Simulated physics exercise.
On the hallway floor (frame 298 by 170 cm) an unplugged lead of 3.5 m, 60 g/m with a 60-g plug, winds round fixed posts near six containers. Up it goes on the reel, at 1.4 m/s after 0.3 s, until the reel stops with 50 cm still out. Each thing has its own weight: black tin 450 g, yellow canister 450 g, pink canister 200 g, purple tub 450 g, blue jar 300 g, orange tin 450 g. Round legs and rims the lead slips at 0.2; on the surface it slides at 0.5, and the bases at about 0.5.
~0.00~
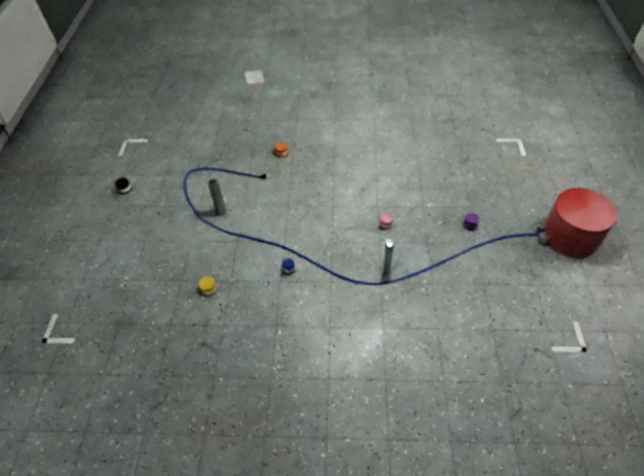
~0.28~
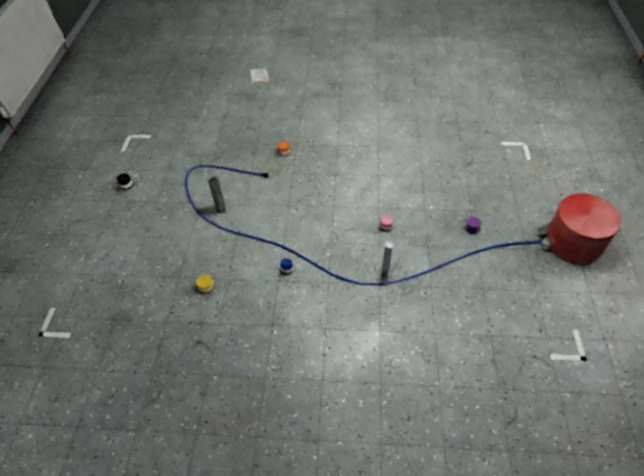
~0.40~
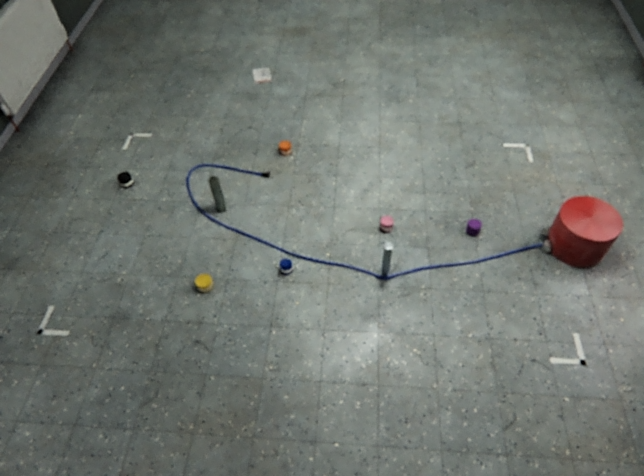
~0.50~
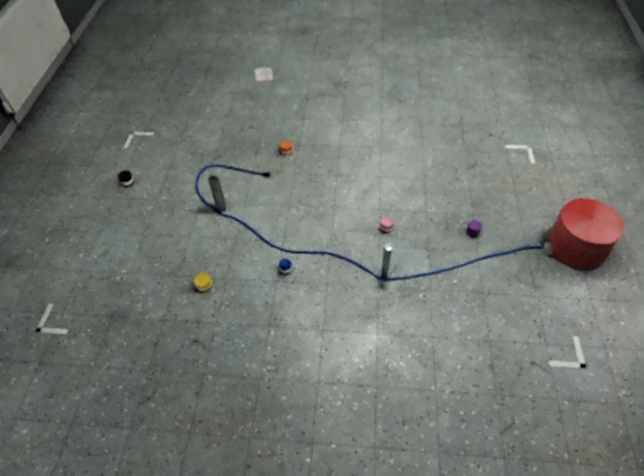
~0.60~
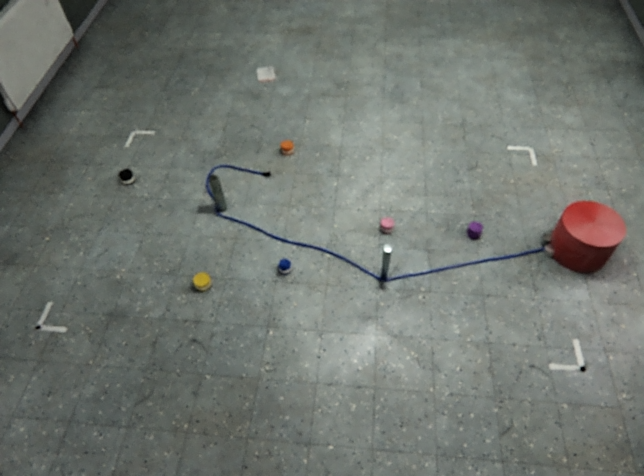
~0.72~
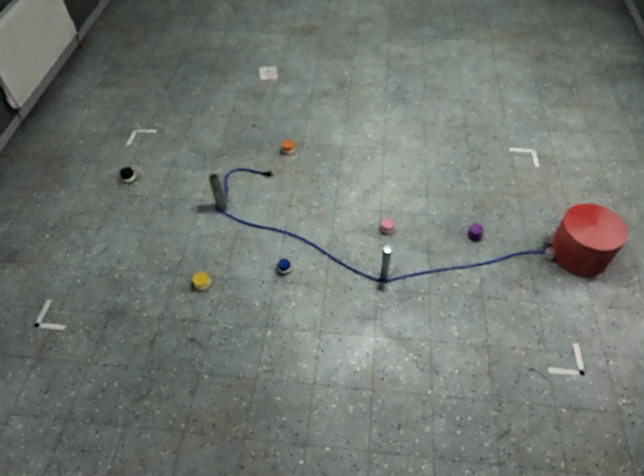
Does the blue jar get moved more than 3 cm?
My guess is it winds up displaced.
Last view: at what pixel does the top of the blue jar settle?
Roughly (341, 285).
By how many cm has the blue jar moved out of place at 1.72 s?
Displacement of blue jar = 25 cm.
At 1.2 s, plug at (219, 228); nothing else has moved.
At 1.7 s, plug at (320, 293); blue jar 27 cm off its start.
At 2.2 s, plug at (549, 346); blue jar 37 cm off its start at (341, 285).
At 2.7 s, plug at (537, 233); blue jar 37 cm off its start.
At 3.5 s, plug at (571, 234); blue jar 37 cm off its start at (341, 285).
